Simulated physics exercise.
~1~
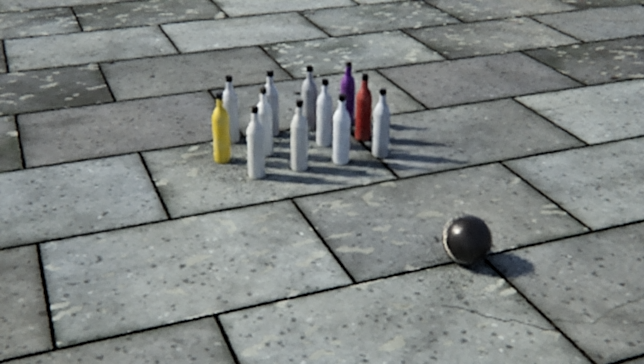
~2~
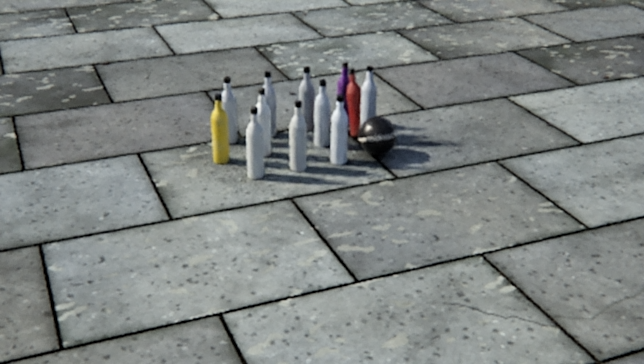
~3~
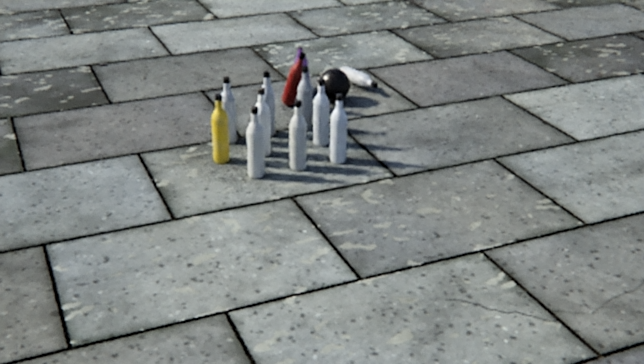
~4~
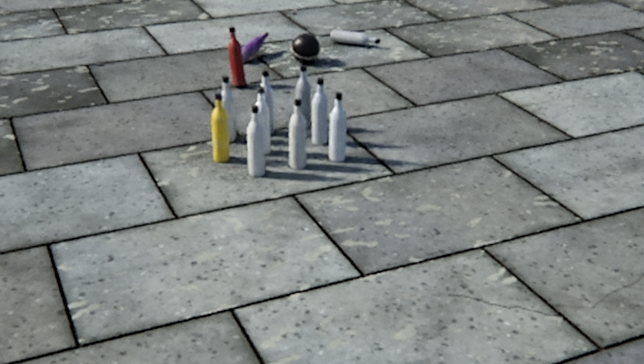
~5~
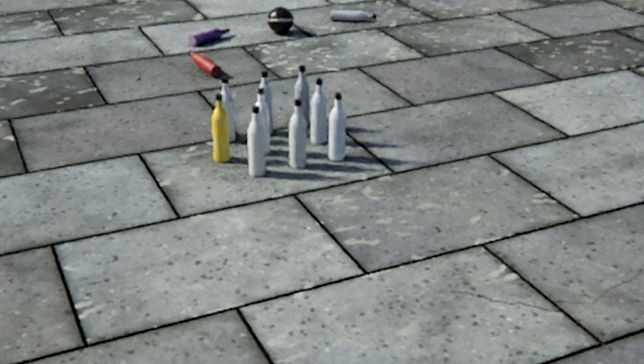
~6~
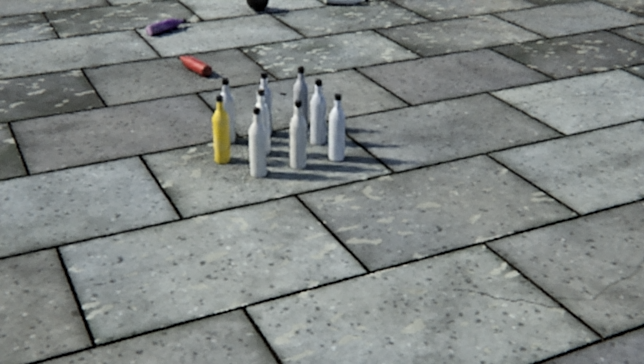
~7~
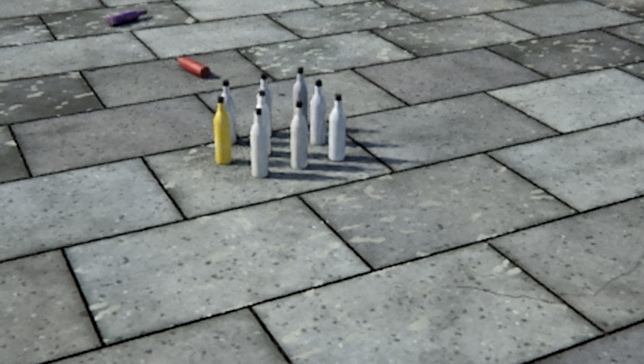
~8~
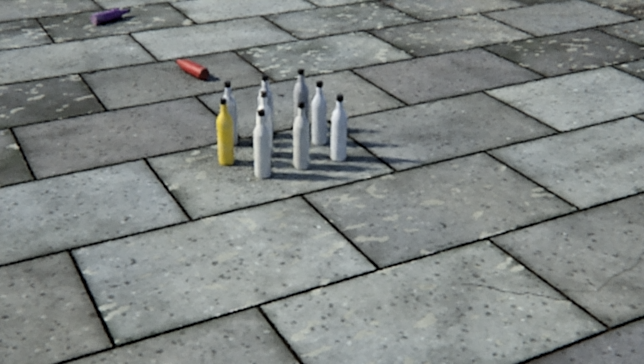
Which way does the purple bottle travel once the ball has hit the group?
The purple bottle moves to the left, sliding away across the paving behind the bottles that stay standing.
